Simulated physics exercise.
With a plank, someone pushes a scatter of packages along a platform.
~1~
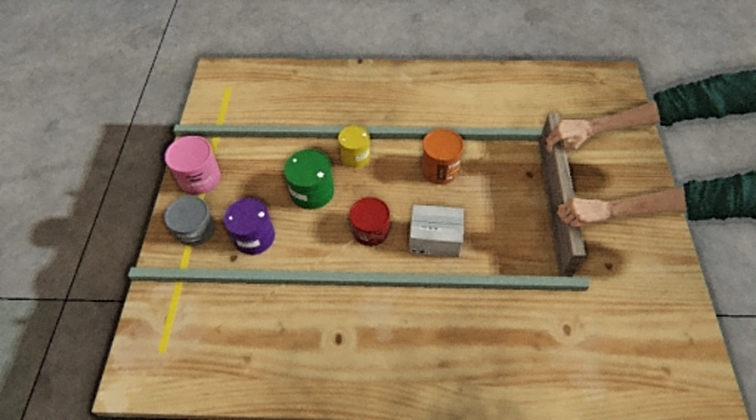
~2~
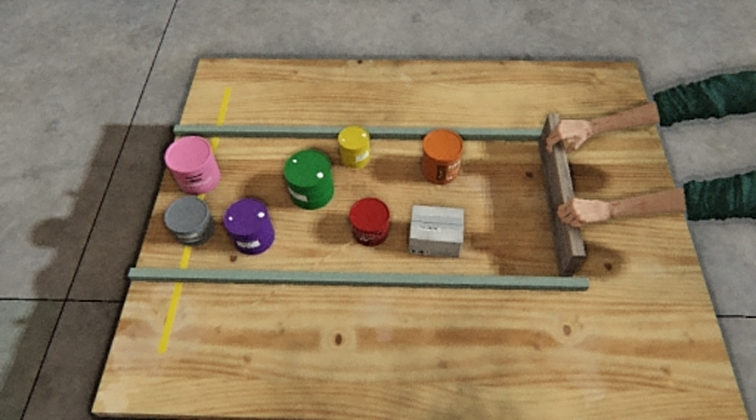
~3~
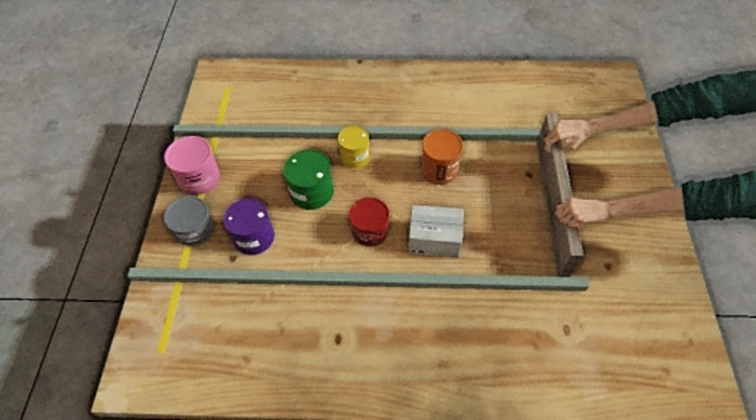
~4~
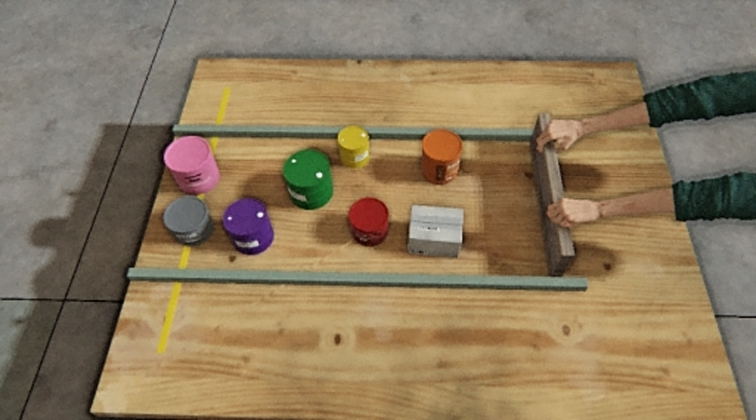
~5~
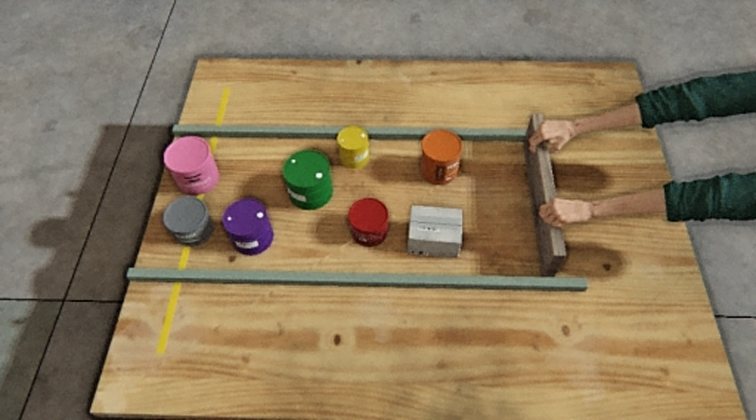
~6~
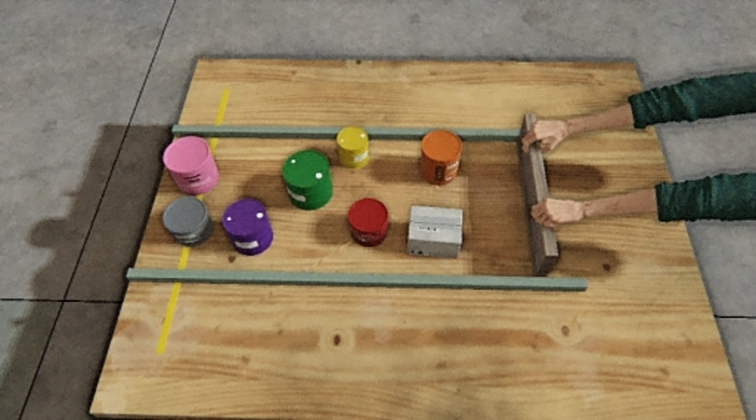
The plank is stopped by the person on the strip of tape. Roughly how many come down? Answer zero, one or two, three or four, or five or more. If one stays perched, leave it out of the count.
Three or four.
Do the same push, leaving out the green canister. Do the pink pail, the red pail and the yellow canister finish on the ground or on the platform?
Result - pink pail: Drops; red pail: Drops; yellow canister: Remains in place.
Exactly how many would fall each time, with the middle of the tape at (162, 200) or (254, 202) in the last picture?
Try 1: 8; try 2: 1.
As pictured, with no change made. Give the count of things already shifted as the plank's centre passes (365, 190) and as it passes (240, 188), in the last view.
Moved so far: 4, later 8.
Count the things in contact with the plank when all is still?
4 in contact.
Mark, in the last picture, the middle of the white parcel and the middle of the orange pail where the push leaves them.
(159, 236) and (181, 162).
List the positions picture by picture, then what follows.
The first picture shows pink pail (194, 166); grey pail (191, 222); purple canister (250, 227); plank (559, 192); tape (200, 200).
The second picture shows grey pail (191, 222); plank (559, 193).
The third picture shows purple canister (250, 227); green canister (309, 180).
The fourth picture shows pink pail (193, 166); yellow canister (354, 148).
The fifth picture shows grey pail (189, 222); orange pail (440, 158).
The sixth picture shows pink pail (193, 167); grey pail (189, 222); purple canister (249, 228); plank (535, 193); tape (199, 201).
A little later, none off yet; pink pail at rest near (193, 167); grey pail at rest near (189, 222); purple canister at rest near (249, 228).
Next, none off yet; pink pail at rest near (193, 167); grey pail at rest near (189, 222); purple canister shifted a little near (229, 229).
Later still, none off yet; pink pail at rest near (193, 167); grey pail shifted about its own width near (147, 212); purple canister shifted well along near (153, 245).
When it is over, the number that fall off is three or four; down, red pail, purple canister, grey pail and pink pail.
